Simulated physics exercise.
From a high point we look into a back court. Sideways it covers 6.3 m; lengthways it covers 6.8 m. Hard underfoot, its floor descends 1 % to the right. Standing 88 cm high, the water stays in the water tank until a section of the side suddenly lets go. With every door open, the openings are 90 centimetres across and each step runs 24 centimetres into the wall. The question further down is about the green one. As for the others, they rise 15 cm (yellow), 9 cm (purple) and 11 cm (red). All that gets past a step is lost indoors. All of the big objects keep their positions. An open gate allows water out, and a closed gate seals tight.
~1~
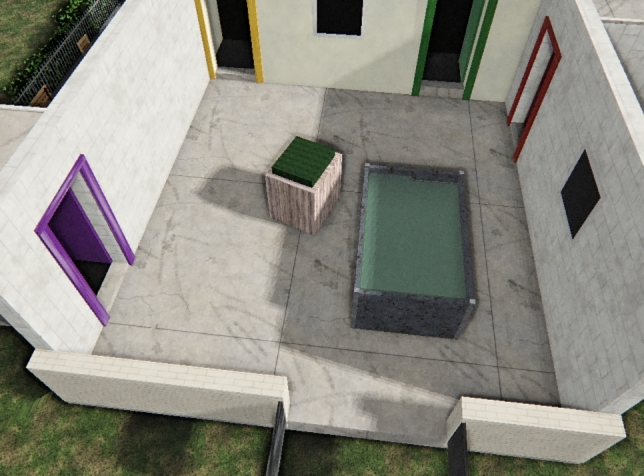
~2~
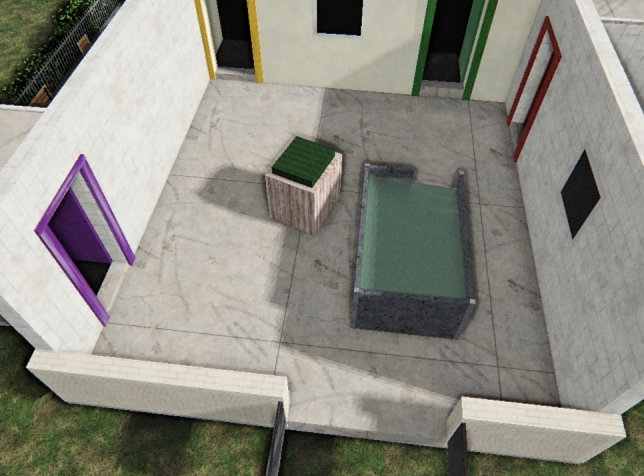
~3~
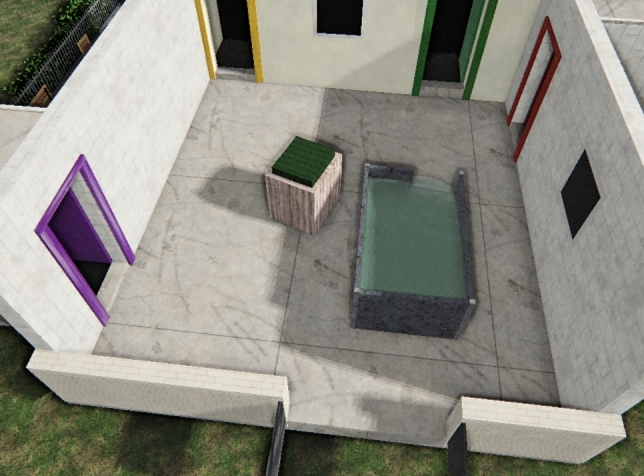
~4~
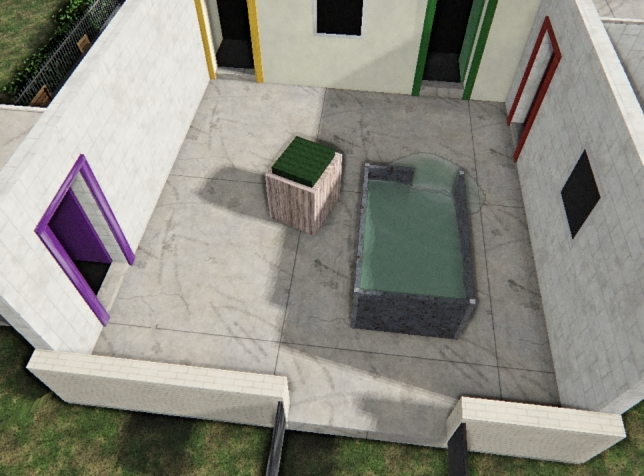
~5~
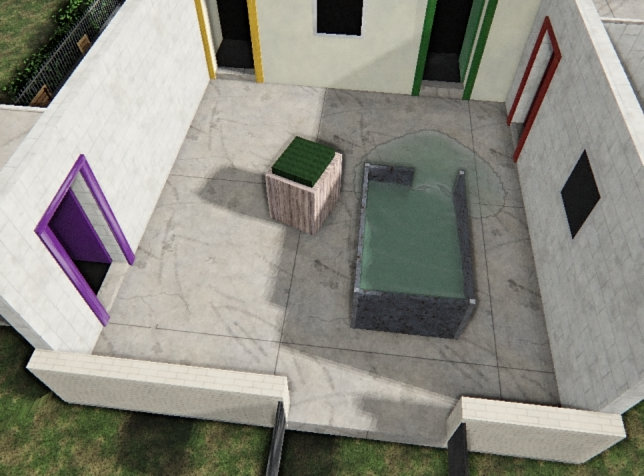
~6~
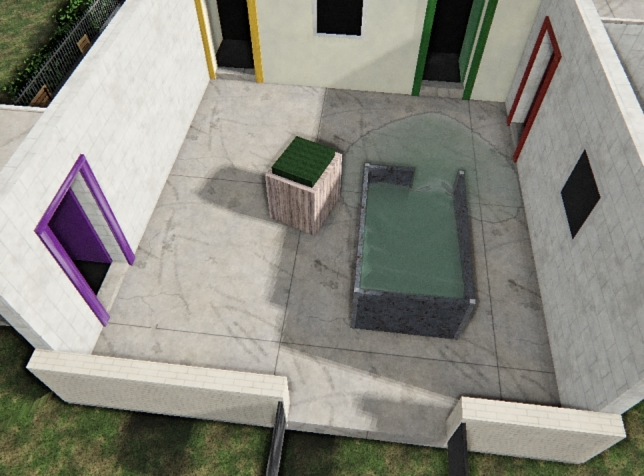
Water poured out of a gap in the far side of the dark stone tank and spread in a widening, rounded sheet across the courtyard floor, while the grass-topped wooden box beside it stayed still.
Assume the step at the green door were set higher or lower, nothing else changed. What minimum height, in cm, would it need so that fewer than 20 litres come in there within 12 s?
About 26 cm.
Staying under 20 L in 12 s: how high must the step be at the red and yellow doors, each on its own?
About 20 cm at red and 12.0 cm at yellow.
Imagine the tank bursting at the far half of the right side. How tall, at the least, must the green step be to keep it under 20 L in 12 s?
You'd want it roughly 22 centimetres tall.
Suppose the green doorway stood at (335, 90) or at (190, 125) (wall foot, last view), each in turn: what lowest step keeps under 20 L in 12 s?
Roughly 11.5 cm for the first and 10.0 cm for the second.
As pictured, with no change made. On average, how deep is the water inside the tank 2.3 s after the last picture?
Roughly 40 cm on average.
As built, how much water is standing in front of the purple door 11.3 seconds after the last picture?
Some 5.0 centimetres.
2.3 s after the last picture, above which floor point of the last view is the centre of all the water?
At about (405, 189).
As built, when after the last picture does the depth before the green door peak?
Roughly 1.6 s.
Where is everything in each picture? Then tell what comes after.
In the first picture, the water tank at (413, 230) is whole and still, 88 cm deep; the green door at (450, 54) is dry.
In the second picture, the gap is on the far side, the front 0.3 m out at a hidden place; the back of the water tank holds 88 cm.
In the third picture, the front is at a hidden place, 0.9 m from the gap on the far side; 0.8 m2 of floor is wet, 88 cm left at the back.
In the fourth picture, the gap is on the far side, the front 1.5 m out at (424, 155); the back of the water tank holds 88 cm.
In the fifth picture, the front is at (426, 133), 2.1 m from the gap on the far side; 3.9 m2 of floor is wet, 82 cm left at the back.
In the sixth picture, water pours out on the far side and has run 2.7 m, to (444, 117); about 4 cm deep outside, 75 cm at the back; 0.7 m in a straight line remain to the green door at (450, 54).
Then, 0.7 s after the last picture water covers 25 % of the floor, deepest (47 cm) near (498, 105); 26 cm at the green door, 1 litre in over its 22 cm step.
Then, 2.3 s after the last picture water covers 35 % of the floor, deepest (28 cm) near (431, 208); 25 cm at the green door, 49 litres in over its 22 cm step.
Then, 11.3 s after the last picture water covers 95 % of the floor, deepest (10 cm) near (109, 380); 8 cm at the green door, 55 litres in over its 22 cm step.
At the green door as built, the water peaked near 33 cm, 1.5 s after the last picture.
Run again over the same 12 s with other heights there, 50 litres in over 22.5 cm, 5 litres over 31 cm. The limit of 20 litres is kept from about 26 cm up.
